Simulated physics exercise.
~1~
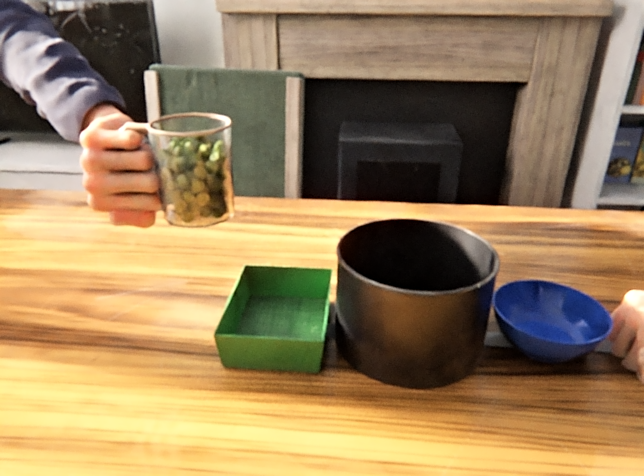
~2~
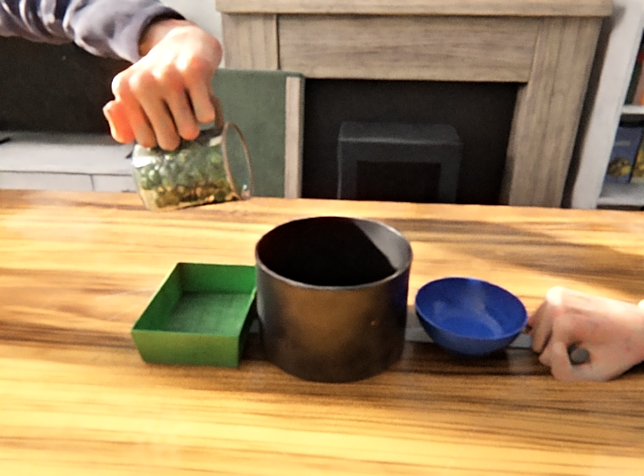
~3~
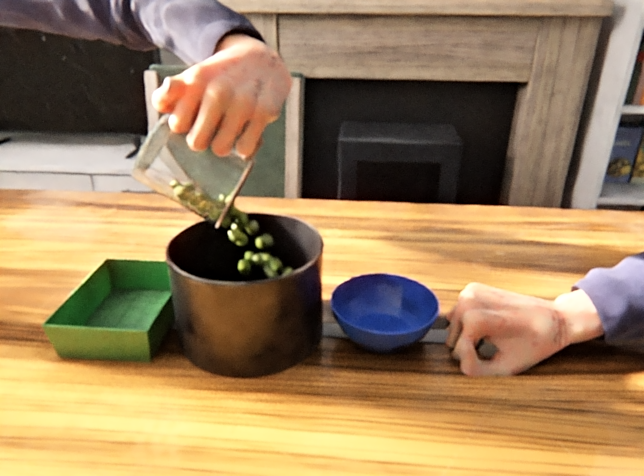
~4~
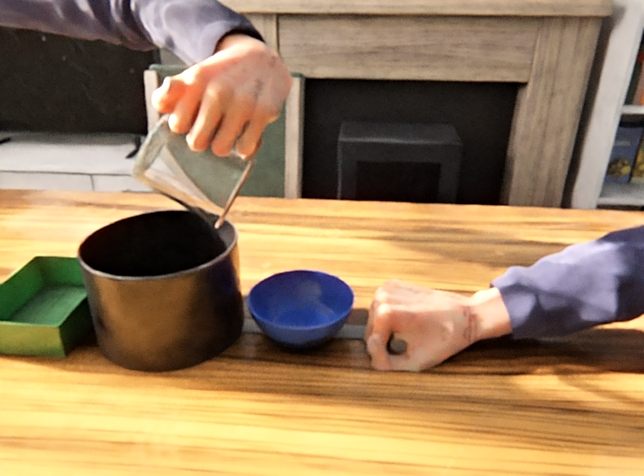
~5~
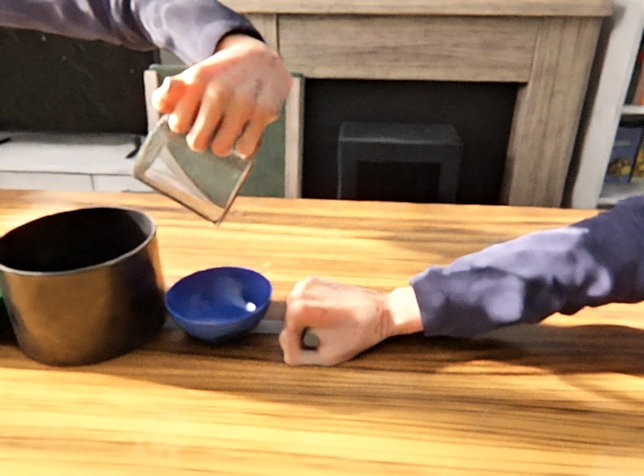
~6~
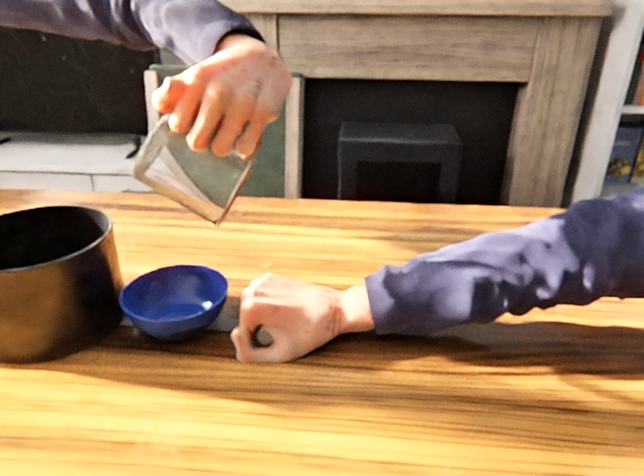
To begin with, one hand holds up a clear glass cup of small green olives at the left, while a green tin, a black pot and a blue bowl stand in a joined row on a wooden table. The other hand, at the right end, pushes the row steadily left as the cup tips onto its side. The cup tilts further, and the olives tumble into the black pot passing beneath it. Soon the cup is empty, still held tilted while the row keeps sliding left. Finally, the green tin is out of view, the pot is partly cut off at the left edge, and the blue bowl sits empty beside it.
